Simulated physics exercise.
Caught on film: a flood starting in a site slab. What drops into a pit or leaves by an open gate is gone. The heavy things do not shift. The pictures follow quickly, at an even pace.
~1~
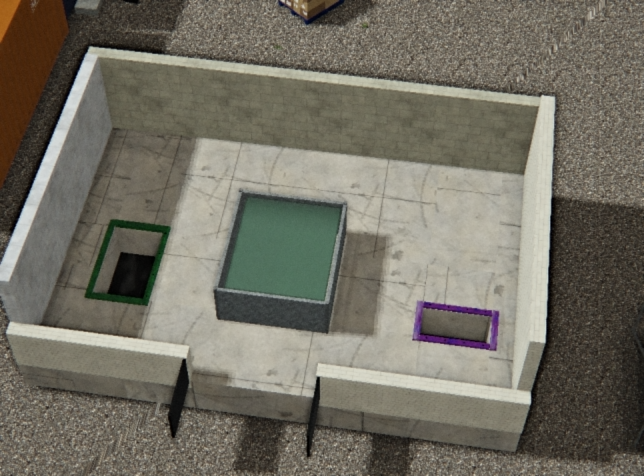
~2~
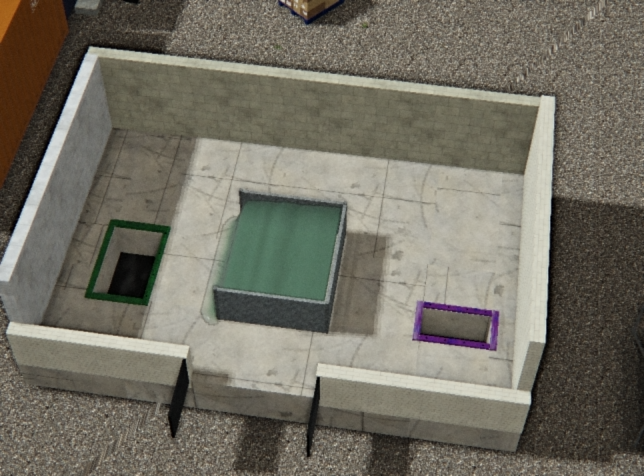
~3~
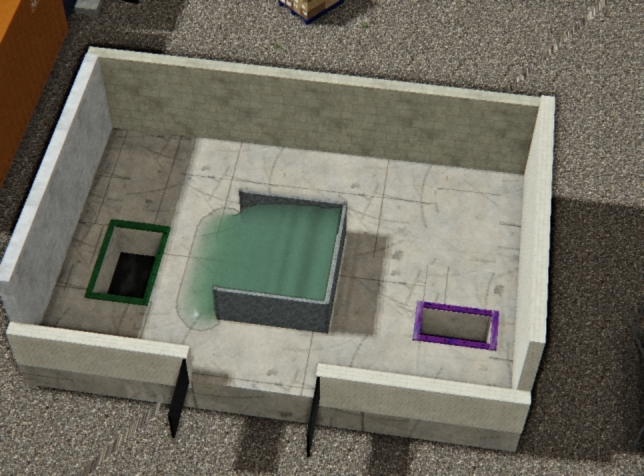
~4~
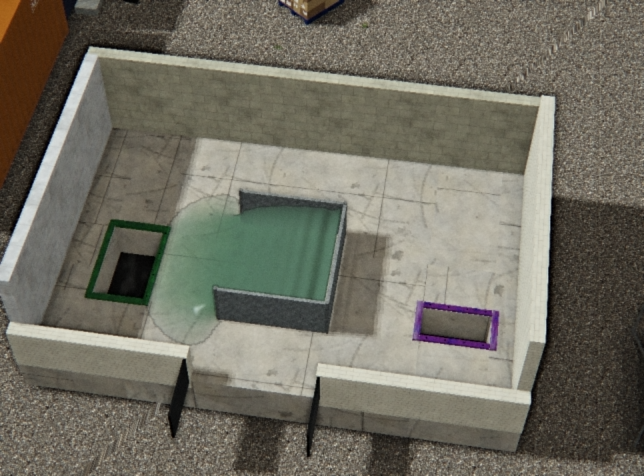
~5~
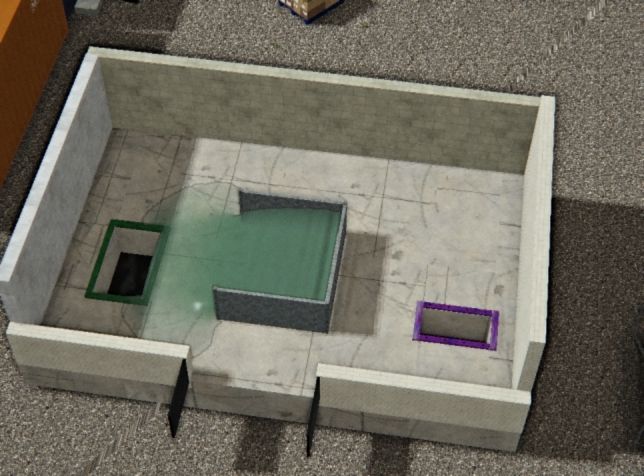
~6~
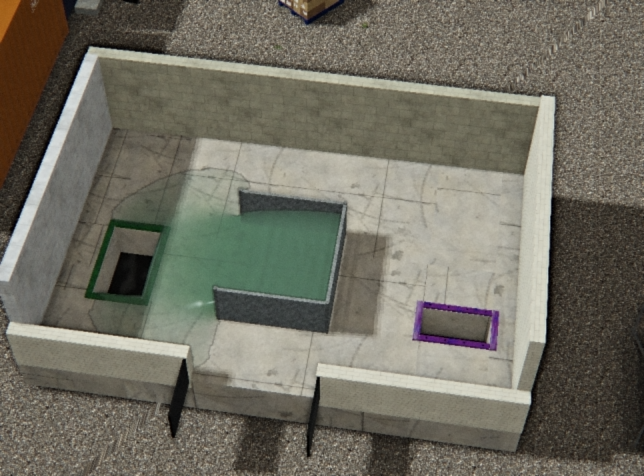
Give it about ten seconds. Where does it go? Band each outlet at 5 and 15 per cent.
One by one: The gate takes less than 5 %; the green pit takes more than 15 %; the purple pit takes less than 5 %.
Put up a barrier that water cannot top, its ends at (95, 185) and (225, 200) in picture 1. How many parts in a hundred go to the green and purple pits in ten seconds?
Per cent: Green 65, purple 0.
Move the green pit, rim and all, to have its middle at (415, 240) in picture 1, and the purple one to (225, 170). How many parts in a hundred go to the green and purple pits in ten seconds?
Parts in a hundred: Green 2, purple 20.
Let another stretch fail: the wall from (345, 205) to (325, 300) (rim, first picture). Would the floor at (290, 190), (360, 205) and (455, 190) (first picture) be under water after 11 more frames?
As listed: Free of water, not flooded, wet.
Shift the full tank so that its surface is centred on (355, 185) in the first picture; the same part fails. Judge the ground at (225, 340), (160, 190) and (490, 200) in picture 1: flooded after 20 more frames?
In turn: Not flooded, covered, free of water.
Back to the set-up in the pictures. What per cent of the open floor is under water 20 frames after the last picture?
Near 35 in a hundred.
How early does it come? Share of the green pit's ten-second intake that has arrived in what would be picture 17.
I make it 60 per cent.
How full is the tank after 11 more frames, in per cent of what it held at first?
Roughly 24 per cent.
A moment on, water covers 30 % of the floor; the gate 0 %, the green pit 19 %, the purple pit 0 %.
Next, water covers 35 % of the floor; the gate 0 %, the green pit 33 %, the purple pit 0 %.
Then, water covers 35 % of the floor; the gate 0 %, the green pit 44 %, the purple pit 0 %.
Later, water covers 65 % of the floor; the gate 0 %, the green pit 52 %, the purple pit 0 %.
In the end, water covers 85 % of the floor; the gate 1 %, the green pit 54 %, the purple pit 0 %.
